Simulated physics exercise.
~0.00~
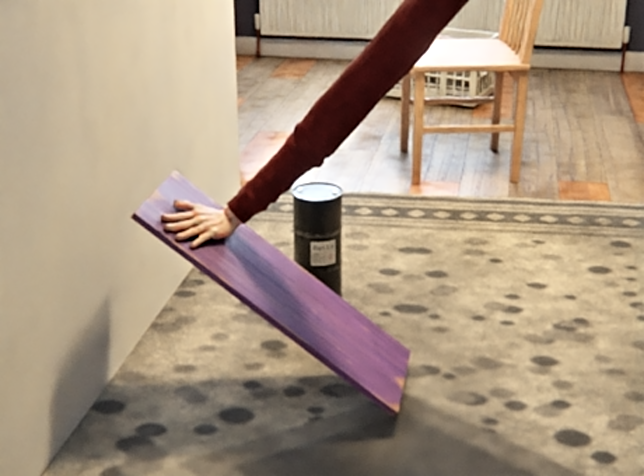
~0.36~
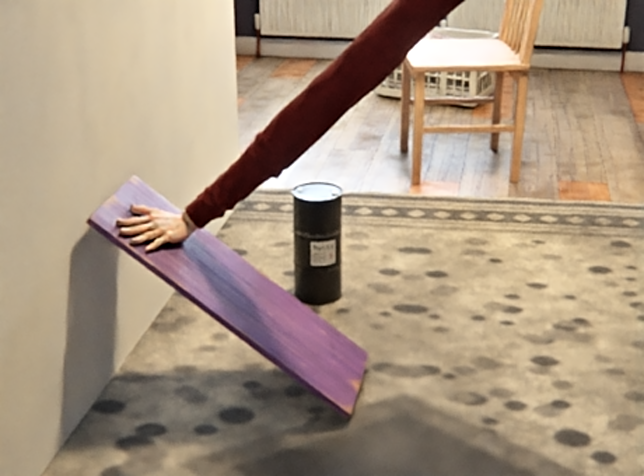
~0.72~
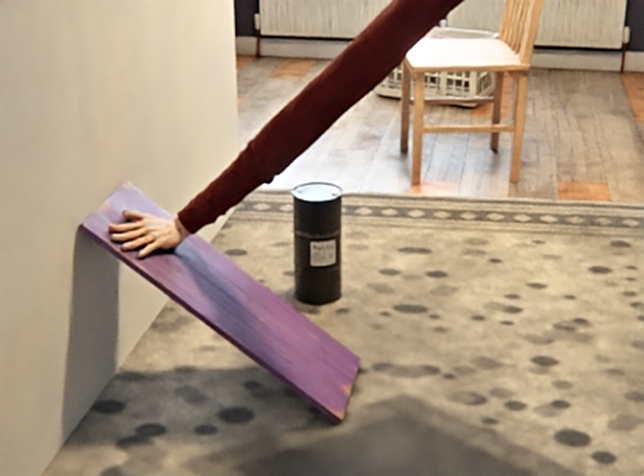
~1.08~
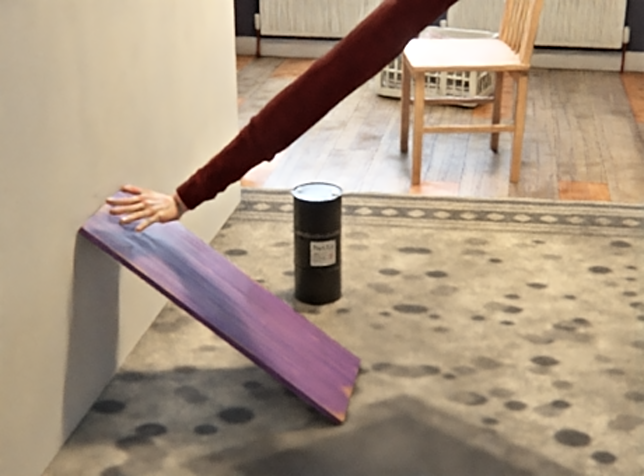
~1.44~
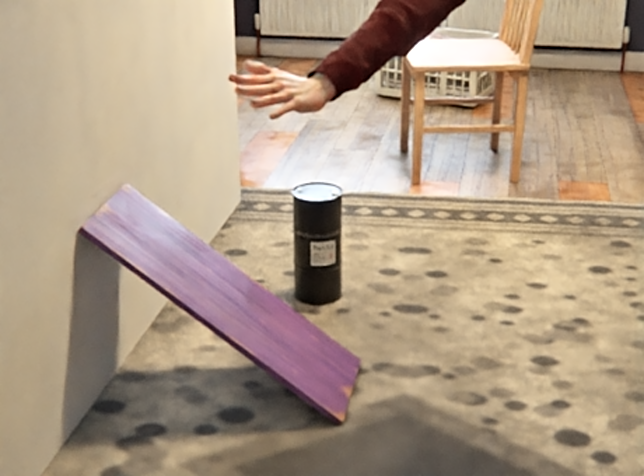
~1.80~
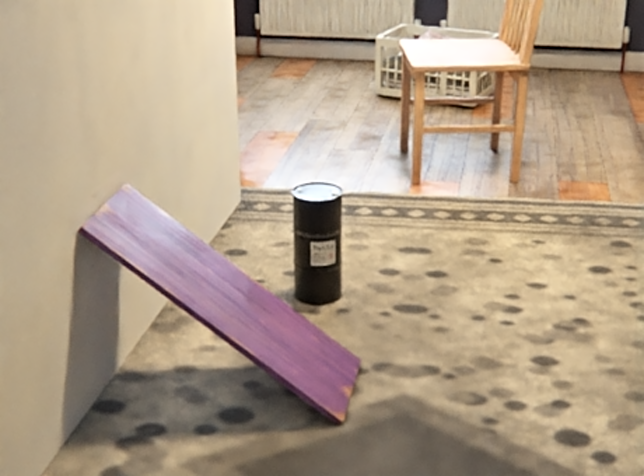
The footage shows a hand moving a purple board left until it leans against a pale wall, near a black canister standing on a spotted carpet. The hand lets go and withdraws out of view, and the board stays leaning while the canister remains in place.
